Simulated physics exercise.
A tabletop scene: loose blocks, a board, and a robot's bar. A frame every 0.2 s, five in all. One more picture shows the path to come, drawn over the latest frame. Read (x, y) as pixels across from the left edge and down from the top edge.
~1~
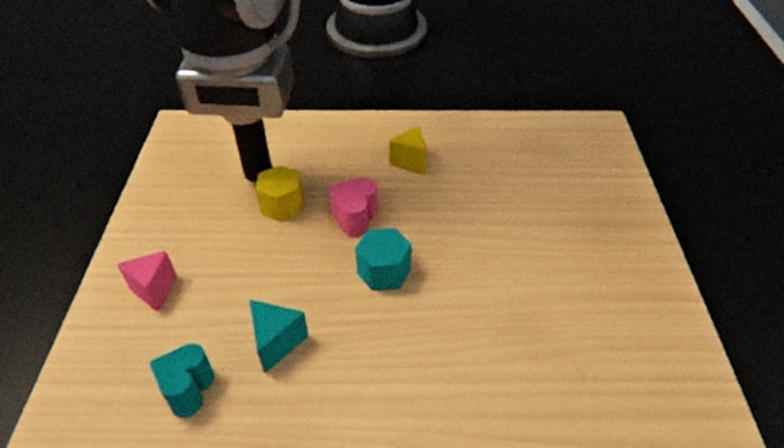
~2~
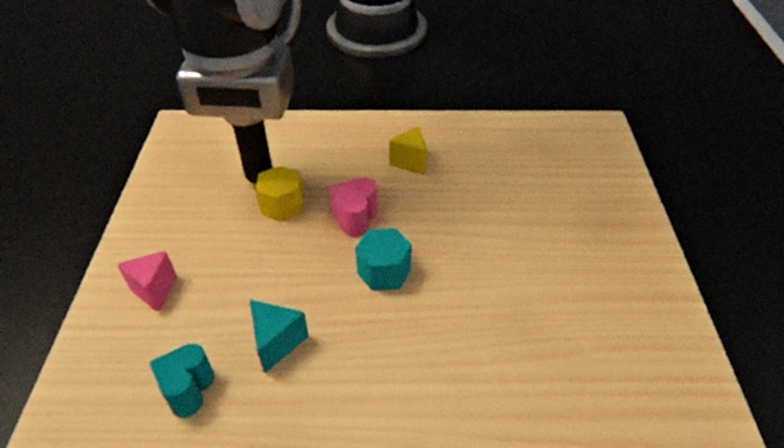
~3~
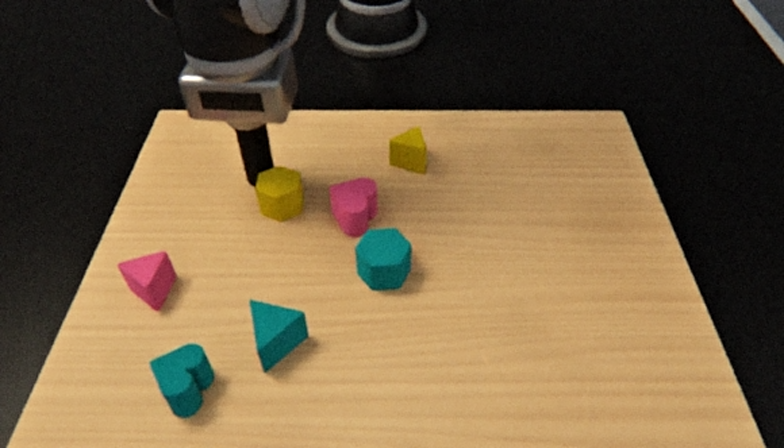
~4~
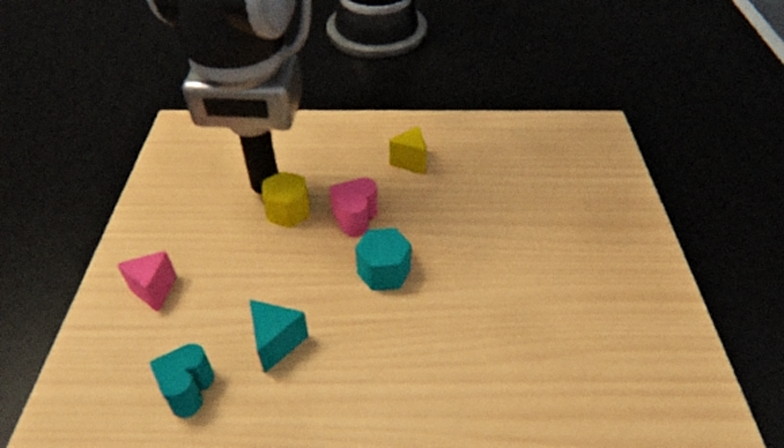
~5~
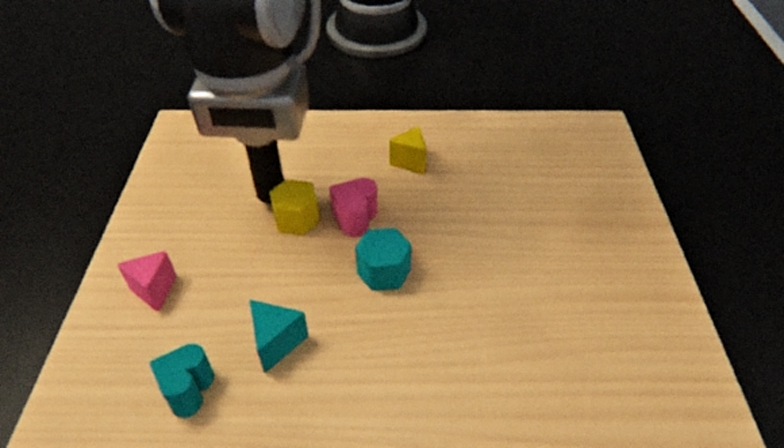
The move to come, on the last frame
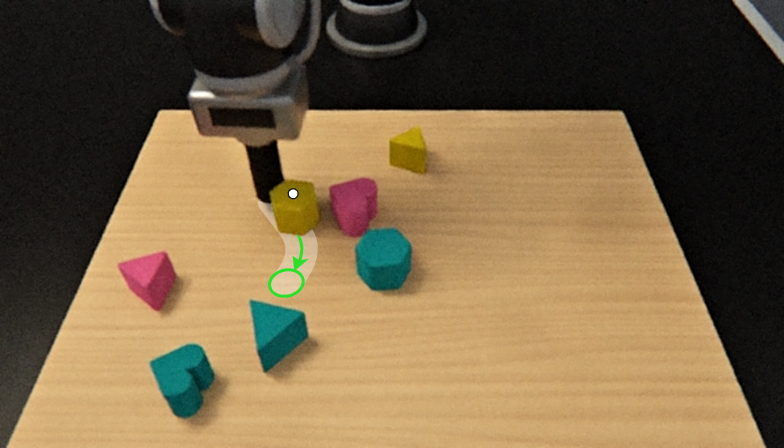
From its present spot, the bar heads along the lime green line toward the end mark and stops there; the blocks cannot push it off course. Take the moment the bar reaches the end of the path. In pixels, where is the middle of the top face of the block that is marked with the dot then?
The spot you're after is about (337, 228) in the image.
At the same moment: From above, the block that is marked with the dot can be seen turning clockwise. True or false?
False - the claim does not hold.
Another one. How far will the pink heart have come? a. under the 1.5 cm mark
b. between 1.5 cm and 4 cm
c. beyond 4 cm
My pick is a.
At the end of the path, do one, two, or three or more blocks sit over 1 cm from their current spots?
One block moves more than 1 cm.
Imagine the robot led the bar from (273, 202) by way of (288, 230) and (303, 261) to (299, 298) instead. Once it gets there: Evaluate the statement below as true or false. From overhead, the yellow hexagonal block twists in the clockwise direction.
The statement is false.
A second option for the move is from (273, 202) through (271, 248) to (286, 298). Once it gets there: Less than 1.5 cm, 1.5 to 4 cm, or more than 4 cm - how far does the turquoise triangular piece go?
My estimate: Under 1.5 cm.
Drawn move, from (273, 202) via (291, 225) and (302, 252), ending at (286, 283); the dot is on the yellow hexagonal block.
What follows on the original path. One third of the way, bar (290, 217); yellow hexagonal block (319, 213), turned 20° anticlockwise.
Two thirds of the way, bar (300, 245); yellow hexagonal block (337, 228), turned 40° anticlockwise.
At the end, bar (285, 274); yellow hexagonal block (337, 228), turned 40° anticlockwise; pink heart still.
